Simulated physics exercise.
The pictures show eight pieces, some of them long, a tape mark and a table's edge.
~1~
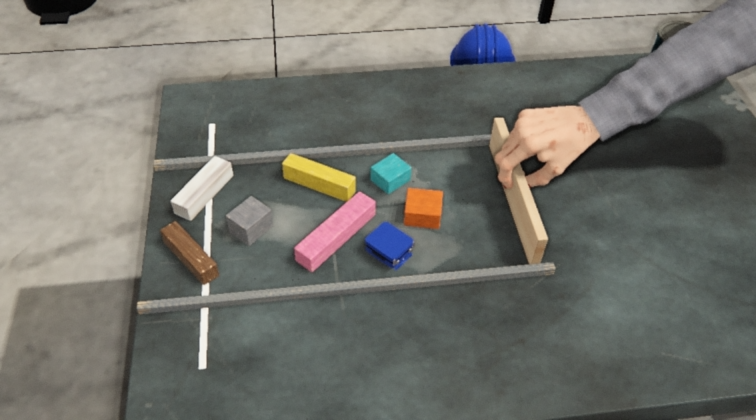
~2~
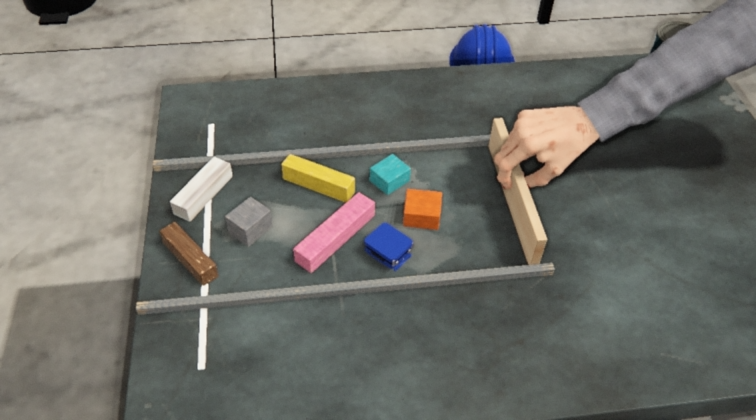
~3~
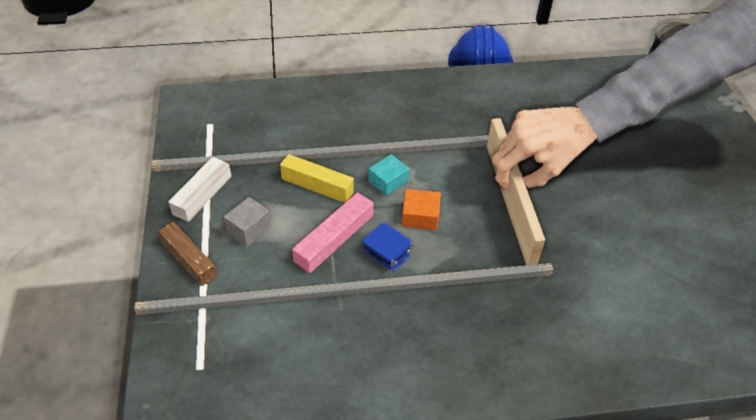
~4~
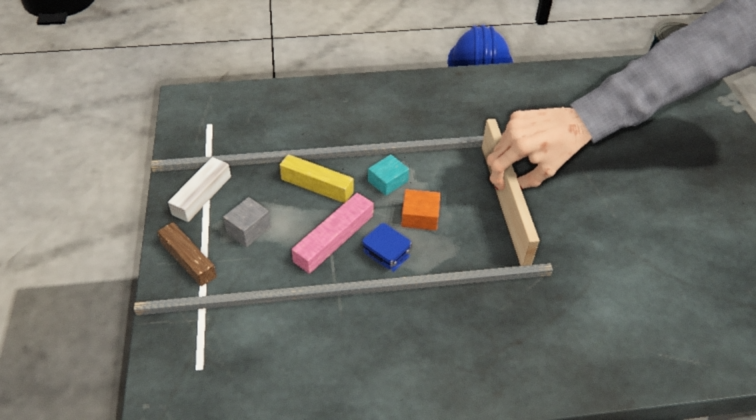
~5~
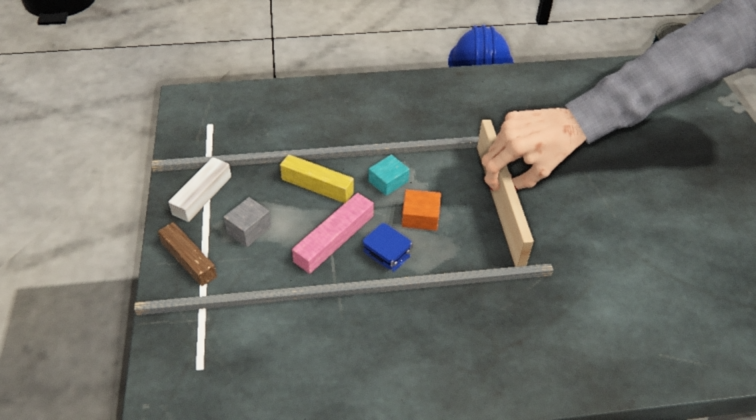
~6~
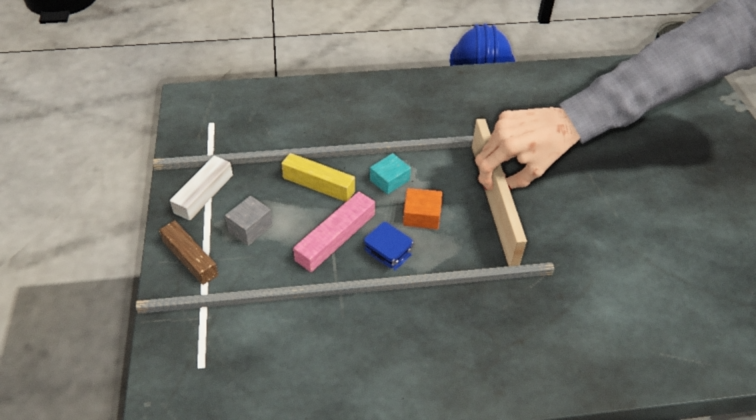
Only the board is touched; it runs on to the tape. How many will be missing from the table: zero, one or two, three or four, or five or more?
In the end the number that fall off is three or four.
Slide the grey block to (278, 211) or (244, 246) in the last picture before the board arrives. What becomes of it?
In that order, it comes down; drops off.
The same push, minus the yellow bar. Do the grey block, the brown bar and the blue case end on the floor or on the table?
The grey block tumbles off; the brown bar goes over; the blue case survives.
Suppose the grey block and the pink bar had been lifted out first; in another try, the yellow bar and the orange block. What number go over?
The counts: 0 and 1.
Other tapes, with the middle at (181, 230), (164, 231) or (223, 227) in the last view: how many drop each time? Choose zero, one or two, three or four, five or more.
For each place: More than four; 5 or more; 1 or 2.
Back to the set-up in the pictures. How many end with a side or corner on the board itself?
The number is 3.
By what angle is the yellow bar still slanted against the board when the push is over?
Roughly 35° out of line.
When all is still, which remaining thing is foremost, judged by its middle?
That is the pink bar.
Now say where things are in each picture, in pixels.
The first frame shows brown bar (189, 253); white stick (203, 188); grey block (250, 221); board (516, 188); tape (208, 228).
The second frame shows white stick (202, 189); turquoise block (390, 174).
The third frame shows grey block (248, 222); pink bar (334, 231).
The fourth frame shows brown bar (187, 254); blue case (387, 248).
The fifth frame shows white stick (201, 189); board (502, 190).
The sixth frame shows brown bar (189, 252); white stick (202, 187); grey block (249, 221); board (496, 190); tape (207, 228).
A little later, none off yet; brown bar at rest near (189, 252); white stick at rest near (202, 187); grey block at rest near (249, 221).
Next, none off yet; brown bar at rest near (189, 252); white stick at rest near (200, 187); grey block shifted about its own width near (216, 224).
When it is over, the number that fall off is three or four; down, grey block, white stick and brown bar.
